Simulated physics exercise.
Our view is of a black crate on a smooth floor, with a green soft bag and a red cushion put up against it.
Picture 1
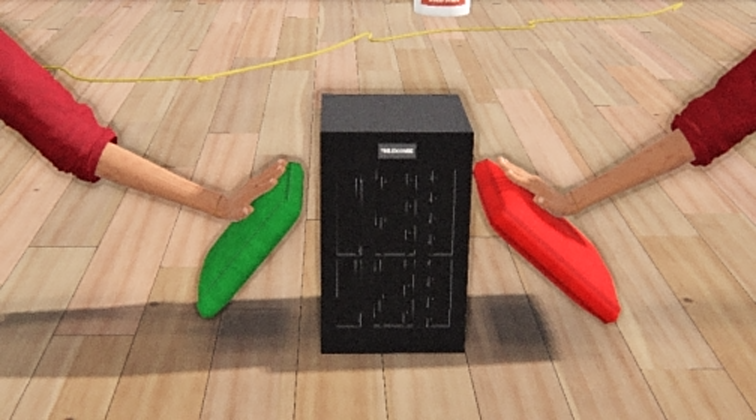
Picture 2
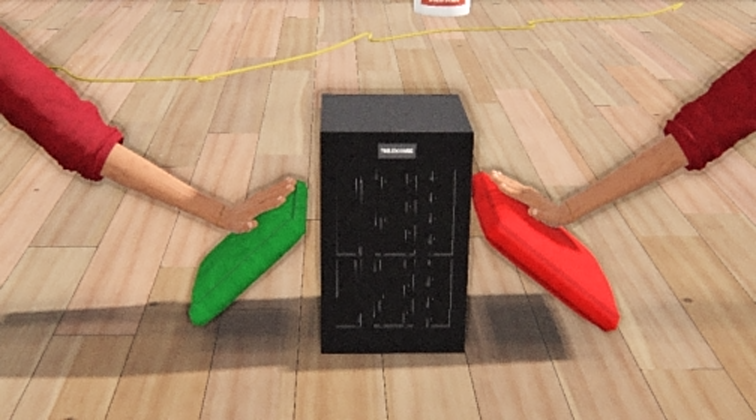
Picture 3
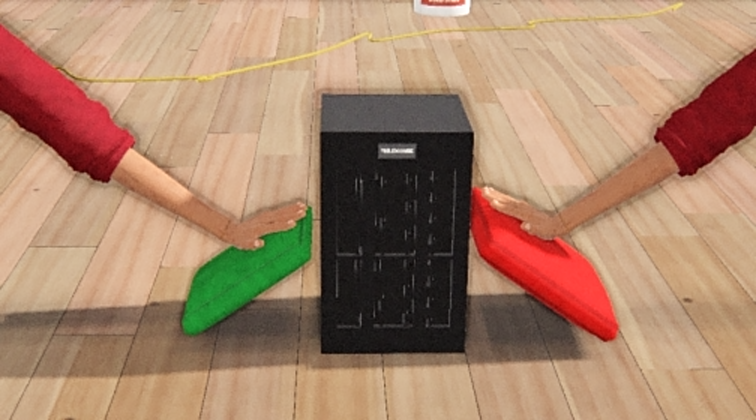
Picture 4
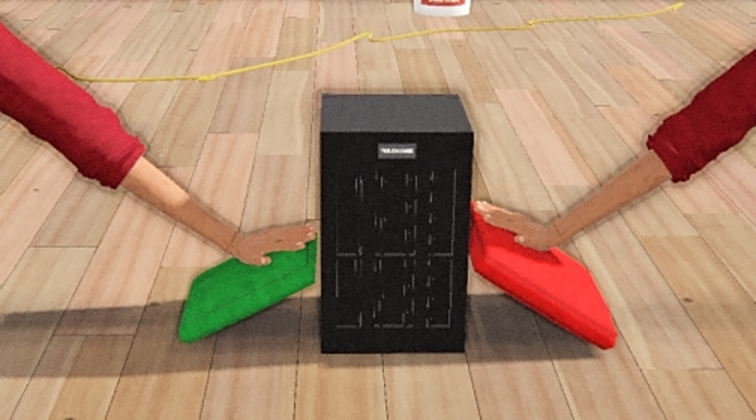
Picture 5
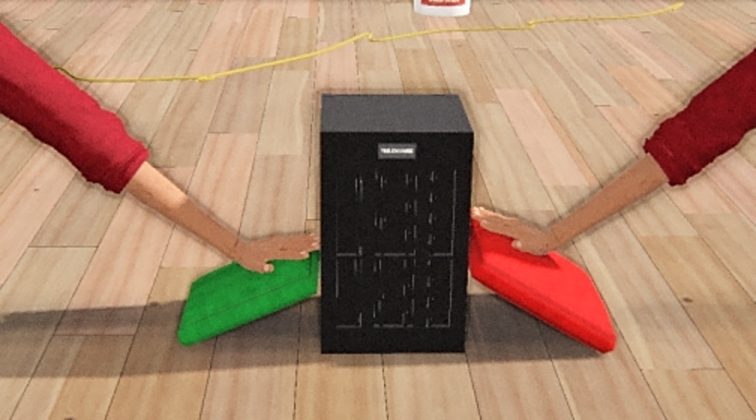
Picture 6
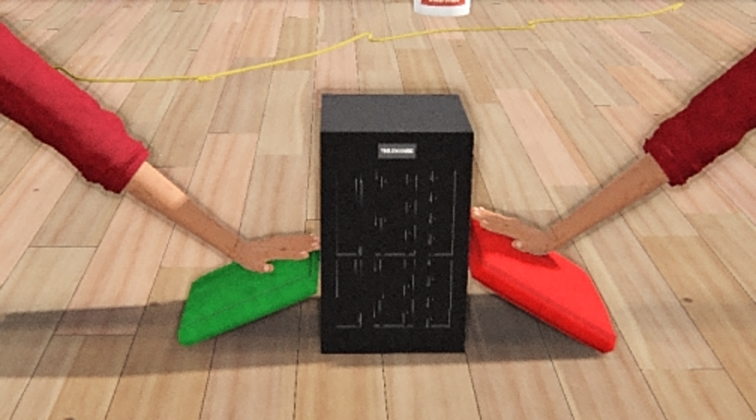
Two hands pressed a green soft bag and a red cushion against opposite sides of a black crate, and both slid down to a lower slant before staying nearly still.
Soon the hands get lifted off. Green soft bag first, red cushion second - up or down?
Result: My guess is the green soft bag will come down; my guess is the red cushion will come down.
Then, 0.28 s past the final frame, soft bag flat on the floor near (247, 307); cushion flat on the floor near (543, 305).
Then, 0.52 s past the final frame, soft bag flat on the floor near (247, 308); cushion flat on the floor near (541, 304).
When it is over, soft bag flat on the floor near (247, 308); cushion flat on the floor near (541, 304). The green soft bag slips and lies down and the red cushion slumps to the floor.
